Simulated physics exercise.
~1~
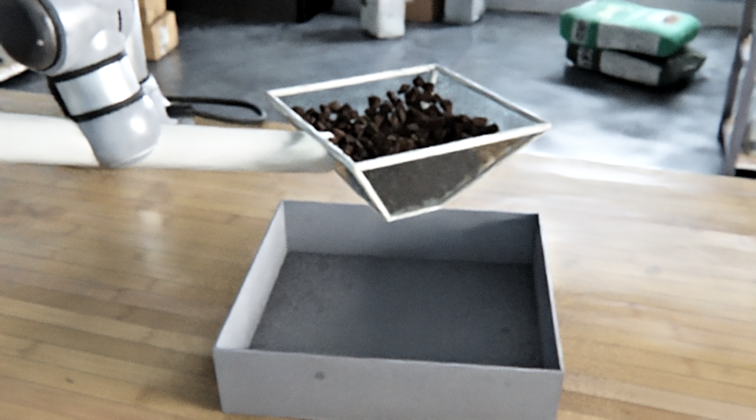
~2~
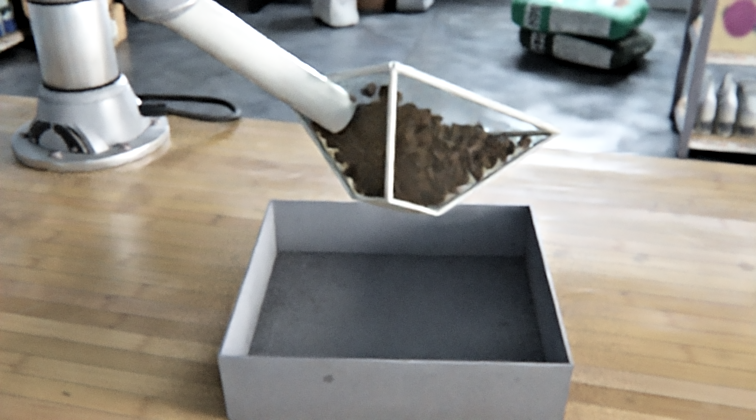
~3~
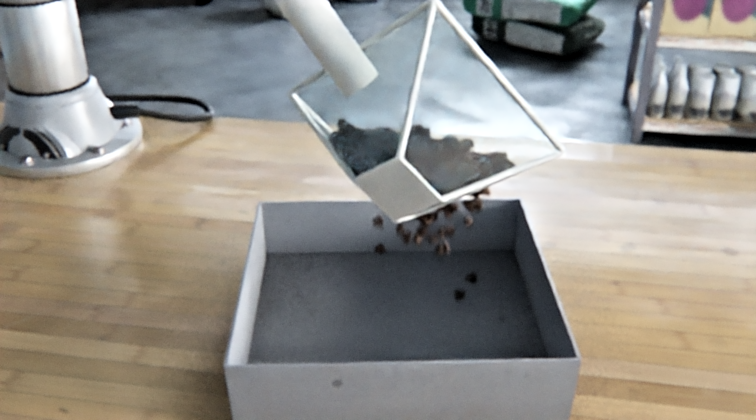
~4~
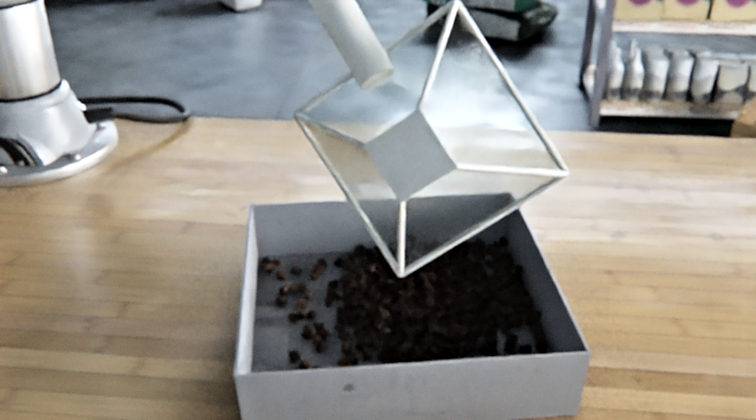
A clear scoop on a robot arm tips and empties its dark crumbs into a tray.
